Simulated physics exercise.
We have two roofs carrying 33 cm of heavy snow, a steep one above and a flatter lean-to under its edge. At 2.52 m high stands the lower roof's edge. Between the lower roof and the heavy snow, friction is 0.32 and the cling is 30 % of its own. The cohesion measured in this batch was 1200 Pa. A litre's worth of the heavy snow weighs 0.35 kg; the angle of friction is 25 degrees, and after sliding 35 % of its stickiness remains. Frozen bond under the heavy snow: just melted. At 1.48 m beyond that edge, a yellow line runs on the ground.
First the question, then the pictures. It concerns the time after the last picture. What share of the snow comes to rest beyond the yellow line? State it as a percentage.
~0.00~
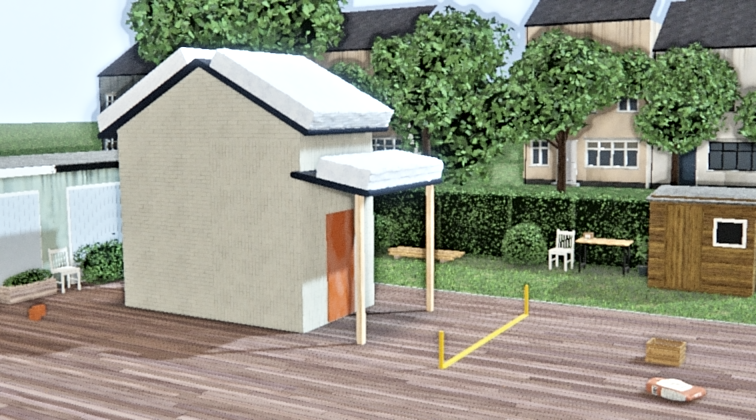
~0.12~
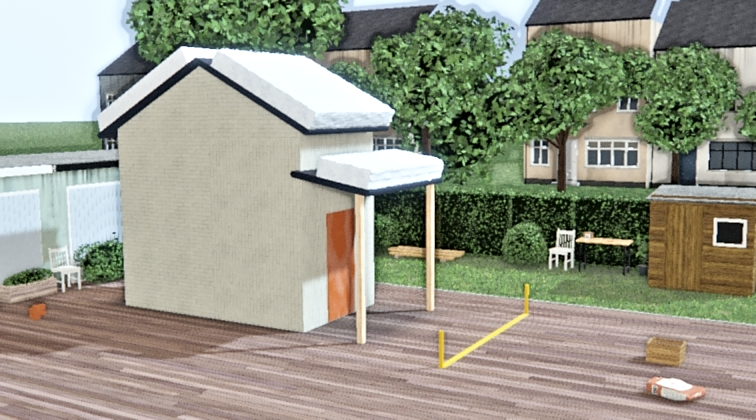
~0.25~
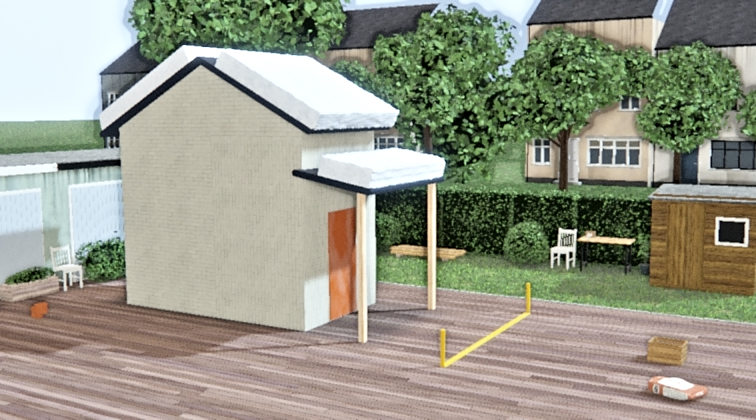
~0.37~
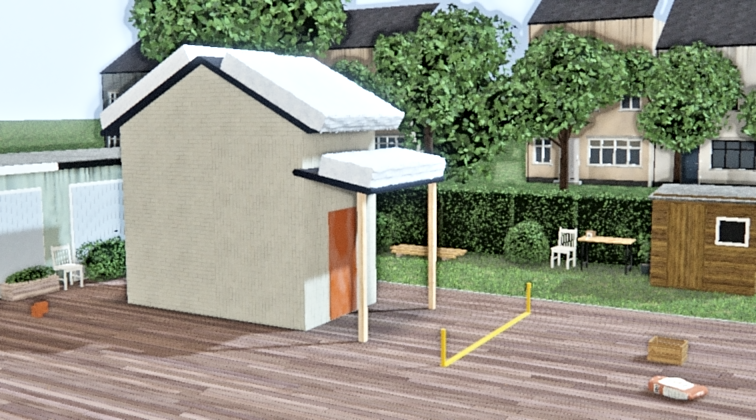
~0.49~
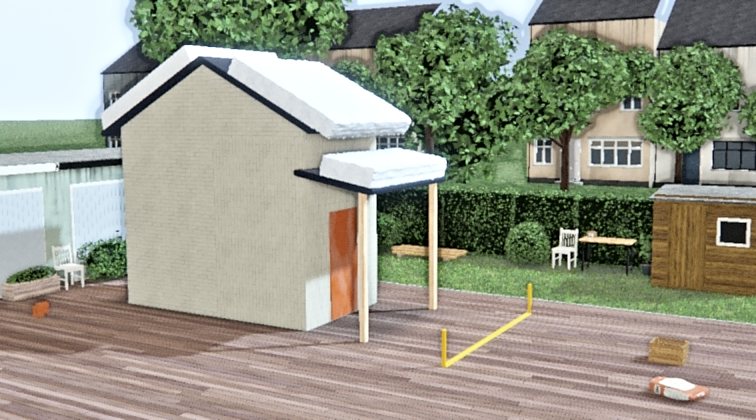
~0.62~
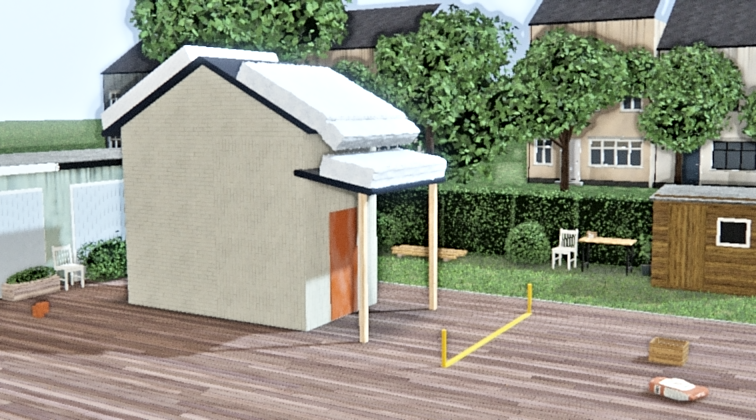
Roughly 36 per cent of it.
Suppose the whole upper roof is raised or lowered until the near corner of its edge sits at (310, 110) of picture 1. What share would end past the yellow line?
Roughly 45 per cent.
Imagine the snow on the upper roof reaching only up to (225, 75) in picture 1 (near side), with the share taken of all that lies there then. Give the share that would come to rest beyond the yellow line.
I'd put it at around 25 percent.
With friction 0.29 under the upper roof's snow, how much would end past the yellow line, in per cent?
Then about 12 %.
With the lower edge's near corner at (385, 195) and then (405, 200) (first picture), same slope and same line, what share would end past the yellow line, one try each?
The first try gives 25 percent and the second gives 18 percent.
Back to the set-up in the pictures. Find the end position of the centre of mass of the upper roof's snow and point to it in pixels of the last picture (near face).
Approximately at pixel (462, 344).
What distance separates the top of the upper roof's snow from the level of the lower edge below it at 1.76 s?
Snow top above lower edge: Approx. 0.6 m.
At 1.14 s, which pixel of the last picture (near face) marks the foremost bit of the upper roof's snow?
Near (393, 172).
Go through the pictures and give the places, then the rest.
In the first frame, leading edge of the heavy snow at (310, 125).
In the second frame, leading edge of the heavy snow at (311, 125), its middle shifted 2.0 cm.
In the third frame, leading edge of the heavy snow at (316, 126), its middle shifted 8.5 cm, 4 % of it past the upper edge, in one piece.
In the fourth frame, leading edge of the heavy snow at (321, 129), its middle shifted 20 cm, 8 % of it past the upper edge, in one piece.
In the fifth frame, leading edge of the heavy snow at (329, 123), its middle shifted 36 cm, 15 % of it past the upper edge, in one piece.
In the sixth frame, leading edge of the heavy snow at (339, 136), its middle shifted 57 cm, 25 % of it past the upper edge, cracking.
After 1.14 s, none is below the lower edge and 0 % is past the line.
After 1.76 s, 50 % is below the lower edge and 1 % is past the line.
After 2.38 s, 80 % is below the lower edge and 36 % is past the line.
After 3.00 s, 82 % is below the lower edge and 36 % is past the line.
After 3.40 s, at the end, 82 % is below the lower edge and 36 % is past the line.
